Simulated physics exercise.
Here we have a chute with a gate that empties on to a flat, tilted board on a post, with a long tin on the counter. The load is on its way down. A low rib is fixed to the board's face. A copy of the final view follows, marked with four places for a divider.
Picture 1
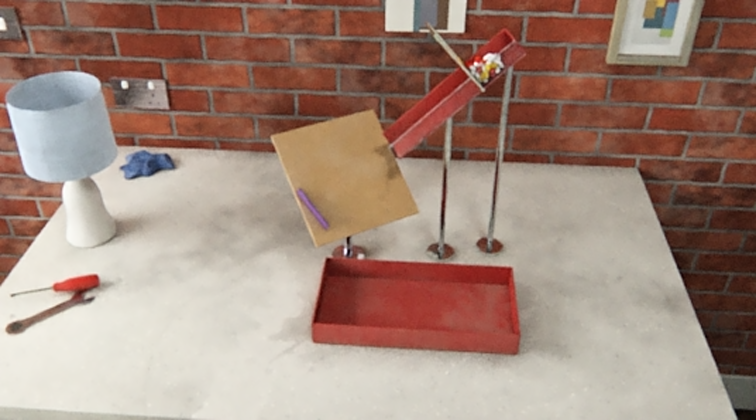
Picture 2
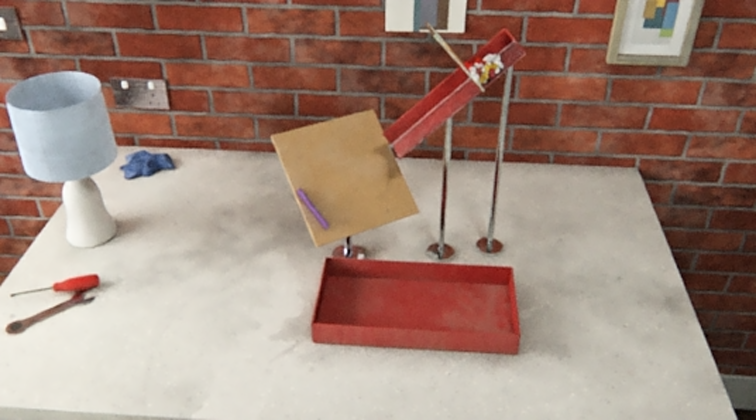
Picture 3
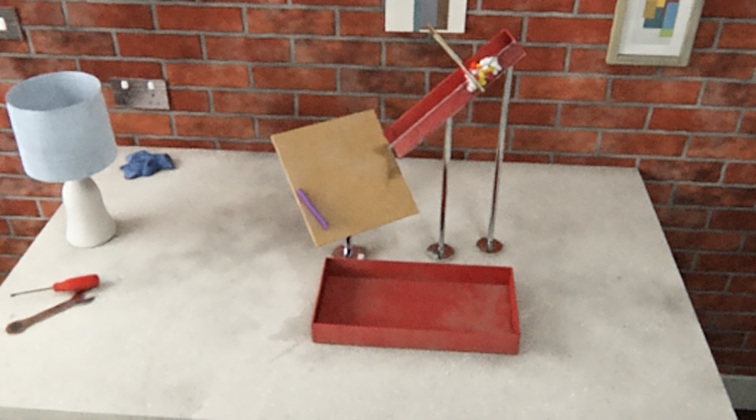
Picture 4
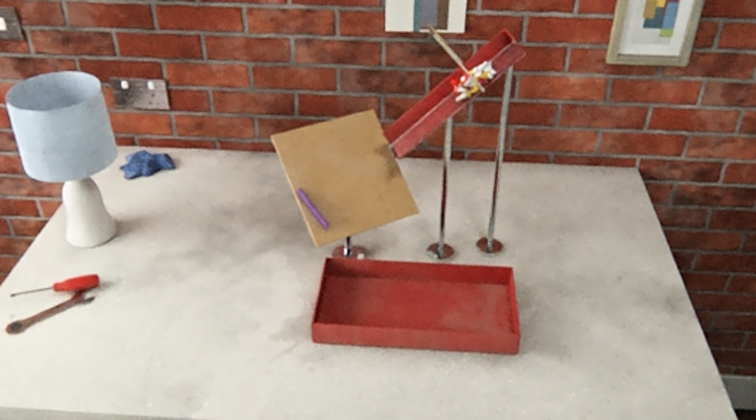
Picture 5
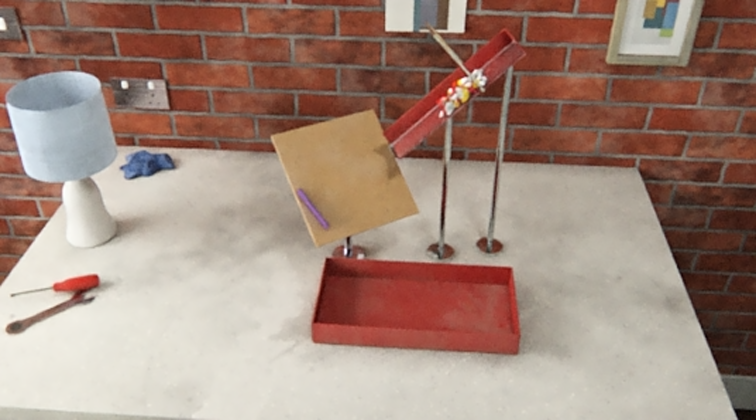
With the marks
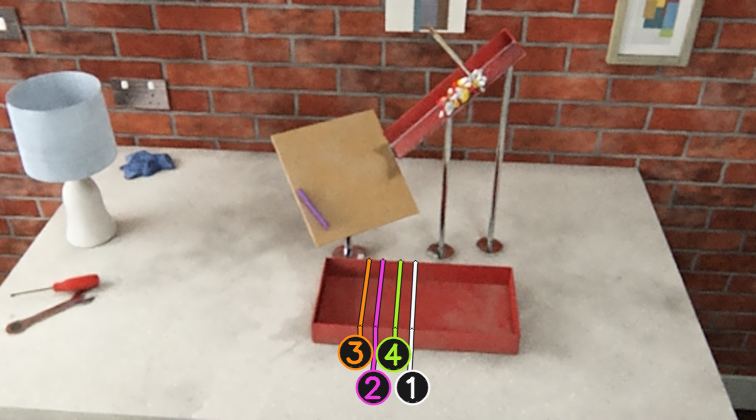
The clip opens with a cluster of small, colourful pieces high in a sloping red chute, above a tilted tan board with a purple strip and an empty red tin. The pieces start slowly, then slide down and left, spreading out along the chute, while the board and tin stay still.
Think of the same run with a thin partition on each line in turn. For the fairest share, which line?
Line 3 does it best.
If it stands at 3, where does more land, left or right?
More lands on the left.
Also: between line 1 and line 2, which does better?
It is 2.
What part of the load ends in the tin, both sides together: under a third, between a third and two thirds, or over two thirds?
About that: Over two thirds.
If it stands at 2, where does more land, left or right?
More lands on the left.
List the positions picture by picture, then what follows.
In the first frame, load behind the gate at (484, 66), jelly beans; lip of the chute at (396, 152), sloping fairly steeply.
In the second frame, middle of the board at (347, 174), tilted fairly steeply; middle of its low edge at (370, 229); of its high edge at (324, 122).
In the third frame, front corners of the tin at (312, 323) and (520, 335), empty; front of the load at (470, 88).
In the fourth frame, middle of the load at (473, 79); its front at (458, 99), about a quarter of the way to the lip; rib from (299, 188) to (329, 226).
In the fifth frame, middle of the load at (461, 92); its front at (442, 113), about half of the way to the lip.
On the marked copy, line 1 crosses the front rim at (411, 329); line 2 crosses the front rim at (375, 327); line 3 crosses the front rim at (360, 326); line 4 crosses the front rim at (395, 328).
With 1, of what is caught, all on the left of the divider, none on the right.
With 2, of what is caught, most on the left of the divider, a small part on the right.
With 3, of what is caught, about two thirds on the left of the divider, about a third on the right.
With 4, of what is caught, nearly all on the left of the divider, a small part on the right.
